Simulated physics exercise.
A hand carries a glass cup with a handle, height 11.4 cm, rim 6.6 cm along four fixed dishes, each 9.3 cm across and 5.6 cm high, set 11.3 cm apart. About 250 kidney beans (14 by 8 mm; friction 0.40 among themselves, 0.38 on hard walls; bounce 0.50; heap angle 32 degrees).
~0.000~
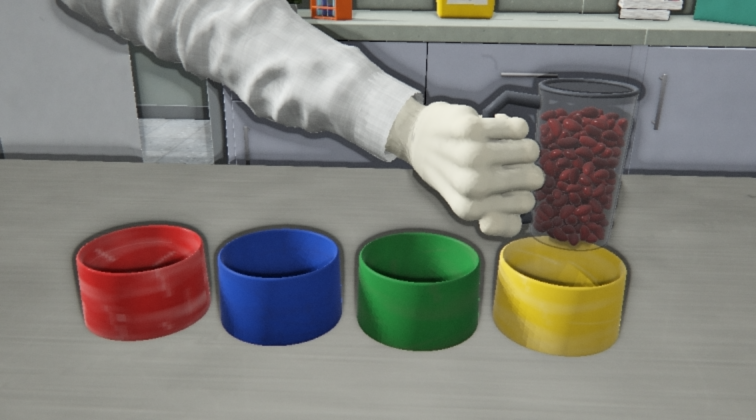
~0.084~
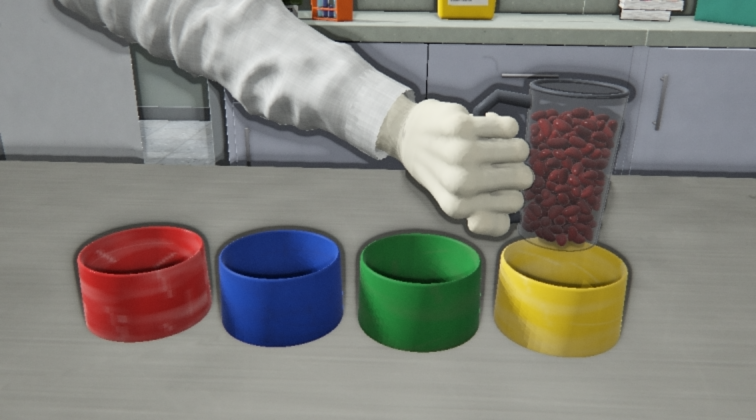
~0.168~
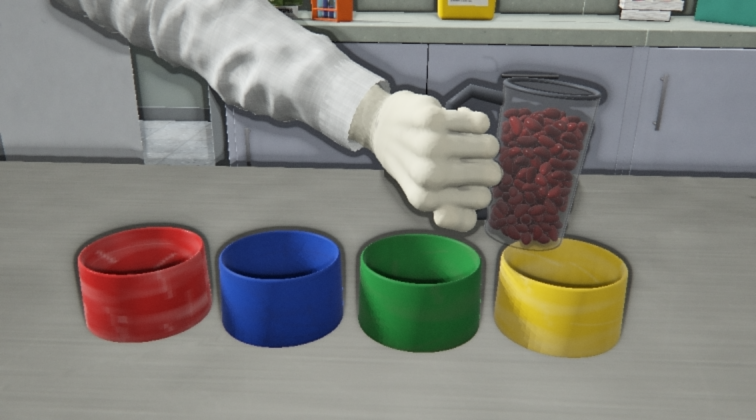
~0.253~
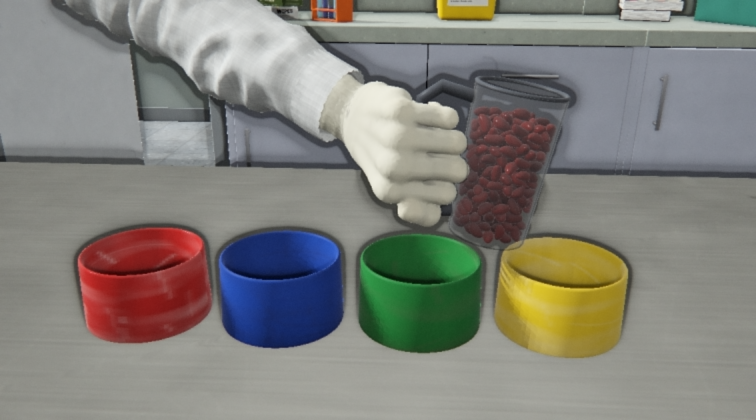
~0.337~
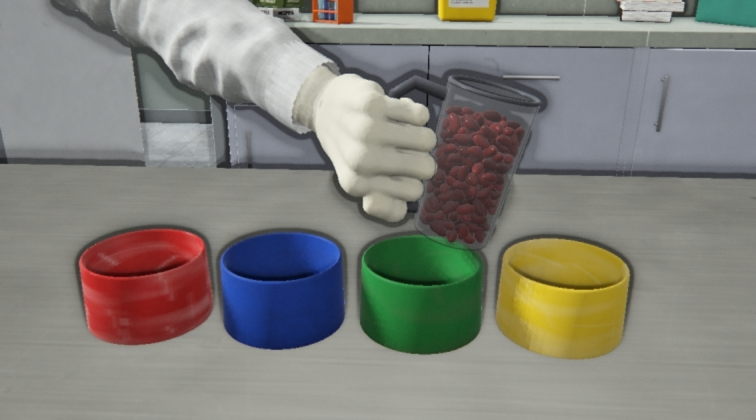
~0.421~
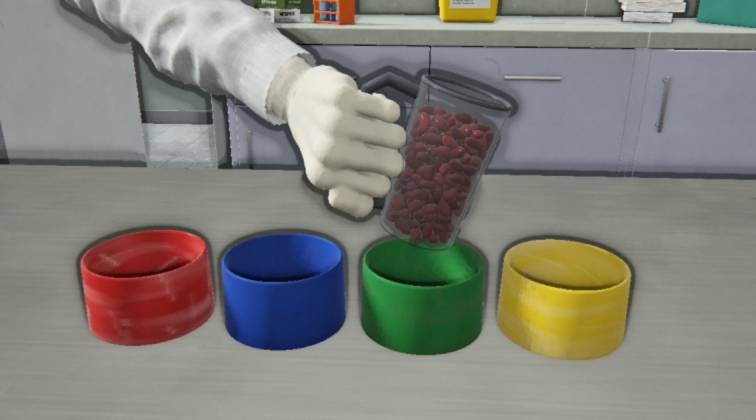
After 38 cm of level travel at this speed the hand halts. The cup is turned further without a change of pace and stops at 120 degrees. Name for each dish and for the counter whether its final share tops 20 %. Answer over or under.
Red over, blue under, green under, yellow under, counter under.
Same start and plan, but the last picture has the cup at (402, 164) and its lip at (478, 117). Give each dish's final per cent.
Red 100, blue 0, green 0, yellow 0.
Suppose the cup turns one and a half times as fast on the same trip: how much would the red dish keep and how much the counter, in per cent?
Then: Red 100, counter 0.
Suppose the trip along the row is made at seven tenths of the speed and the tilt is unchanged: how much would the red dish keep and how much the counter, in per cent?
Red 100, counter 0.
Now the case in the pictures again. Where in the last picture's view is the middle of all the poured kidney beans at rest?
At about (157, 285).
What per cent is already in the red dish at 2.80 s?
Near 85 per cent so far.
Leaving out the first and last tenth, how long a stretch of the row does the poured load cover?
About 5 cm.
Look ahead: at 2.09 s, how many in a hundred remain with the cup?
Some 95 per cent of the load.
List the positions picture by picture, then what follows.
In the first picture, cup at (578, 164), tilt 0 degrees, lip at (635, 89), moved 0.0 cm; middle of the pieces at (573, 173); yellow dish at (562, 261); green dish at (420, 257); blue dish at (279, 253); red dish at (141, 249).
In the second picture, cup at (567, 165), tilt 1 degrees, lip at (625, 90), moved 0.9 cm; middle of the pieces at (562, 174).
In the third picture, cup at (536, 164), tilt 5 degrees, lip at (597, 93), moved 3.1 cm; middle of the pieces at (532, 173).
In the fourth picture, cup at (503, 164), tilt 9 degrees, lip at (567, 97), moved 5.6 cm; middle of the pieces at (498, 173).
In the fifth picture, cup at (472, 164), tilt 13 degrees, lip at (538, 102), moved 8.1 cm; middle of the pieces at (466, 173).
In the sixth picture, cup at (440, 164), tilt 17 degrees, lip at (510, 106), moved 10.5 cm; middle of the pieces at (435, 173); yellow dish at (566, 264); green dish at (423, 261); blue dish at (283, 257); red dish at (145, 253). Its pace works out near 45 degrees a second; the hand travels 29 cm a second.
After 1.42 s, tilt 65 degrees; cup holds 100 %.
Then, at 2.09 s, tilt 96 degrees; cup holds 95 %, red 5 %.
Then, at 2.80 s, tilt 120 degrees; cup holds 15 %, red 85 %.
At rest (3.6 s), red 100 %, blue 0 %, green 0 %, yellow 0 %, counter 0 %.
